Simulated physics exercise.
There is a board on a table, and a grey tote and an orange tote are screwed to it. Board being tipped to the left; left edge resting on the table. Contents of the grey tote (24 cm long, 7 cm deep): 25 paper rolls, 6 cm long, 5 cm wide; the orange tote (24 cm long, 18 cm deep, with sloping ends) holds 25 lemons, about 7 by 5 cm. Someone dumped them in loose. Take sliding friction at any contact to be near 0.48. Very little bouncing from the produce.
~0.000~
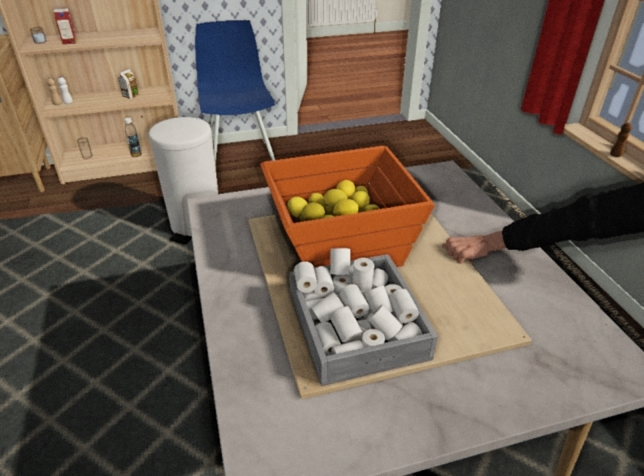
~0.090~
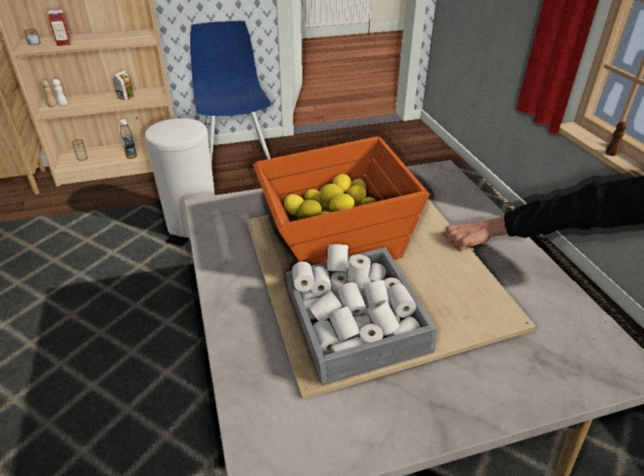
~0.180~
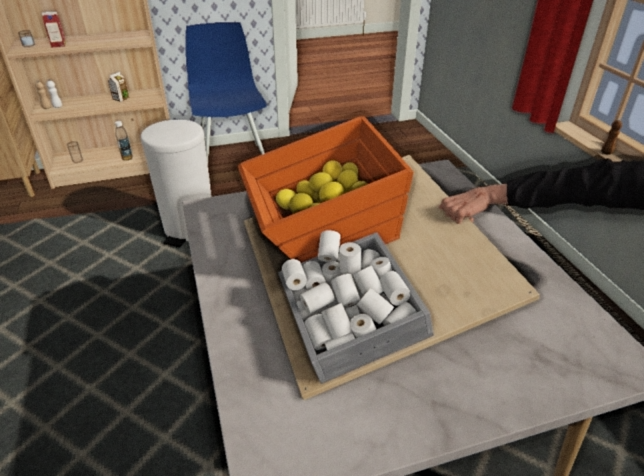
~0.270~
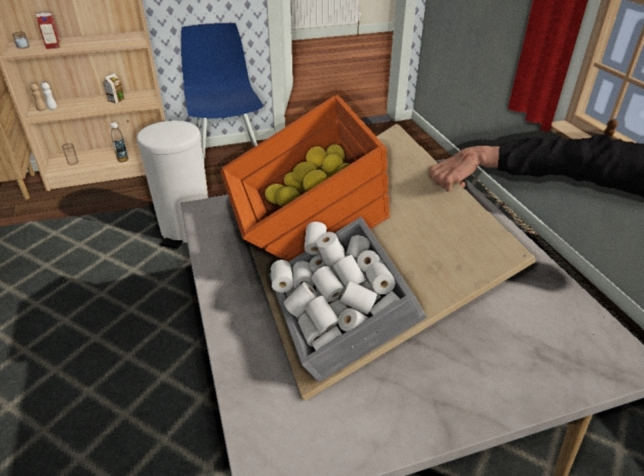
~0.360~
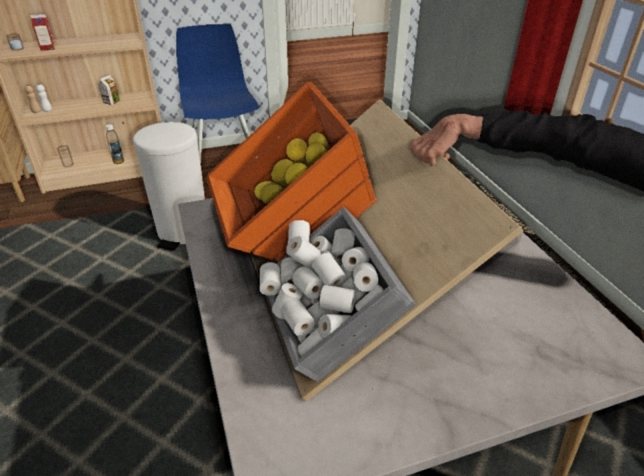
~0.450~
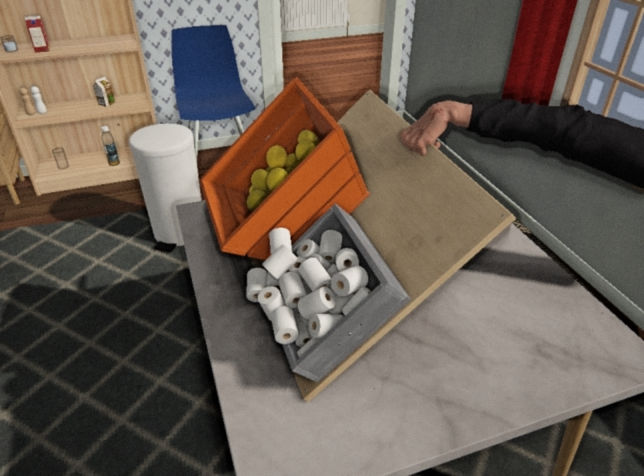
A hand raised the right side of a wooden board on a table, tilting it steeply to the left along with the orange tote of lemons and grey tote of white paper rolls on it.
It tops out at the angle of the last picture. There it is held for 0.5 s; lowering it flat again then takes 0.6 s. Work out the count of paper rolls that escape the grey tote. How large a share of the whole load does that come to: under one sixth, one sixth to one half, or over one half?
Escapees: A sixth up to half.
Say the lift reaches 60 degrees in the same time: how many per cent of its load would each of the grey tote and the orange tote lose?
In that case the grey tote sheds 60 %, while the orange tote sheds 10 %.
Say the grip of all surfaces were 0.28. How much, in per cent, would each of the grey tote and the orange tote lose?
That would cost the grey tote 20 and the orange tote 0 per cent of the load.
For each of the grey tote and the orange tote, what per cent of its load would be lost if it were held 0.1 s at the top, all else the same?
Grey tote 30%, orange tote 0%.
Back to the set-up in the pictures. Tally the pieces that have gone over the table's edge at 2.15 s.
That count sits near 4.
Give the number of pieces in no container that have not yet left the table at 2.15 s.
Around 3 in all.
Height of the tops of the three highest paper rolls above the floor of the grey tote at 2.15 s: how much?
10 centimetres high, more or less.
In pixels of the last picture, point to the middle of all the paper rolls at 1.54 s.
They're centred near (326, 323).
After 0.72 s, tilt 42°; grey tote 20 in, 5 out and orange tote 25 in, 0 out.
After 1.06 s, tilt 38°; grey tote 18 in, 7 out and orange tote 25 in, 0 out.
After 1.54 s, tilt 0°; grey tote 18 in, 7 out and orange tote 25 in, 0 out.
Final count (at 2.15 s), grey tote 18 in, 7 out and orange tote 25 in, 0 out. Asked share, 7 of 25, 28 per cent.
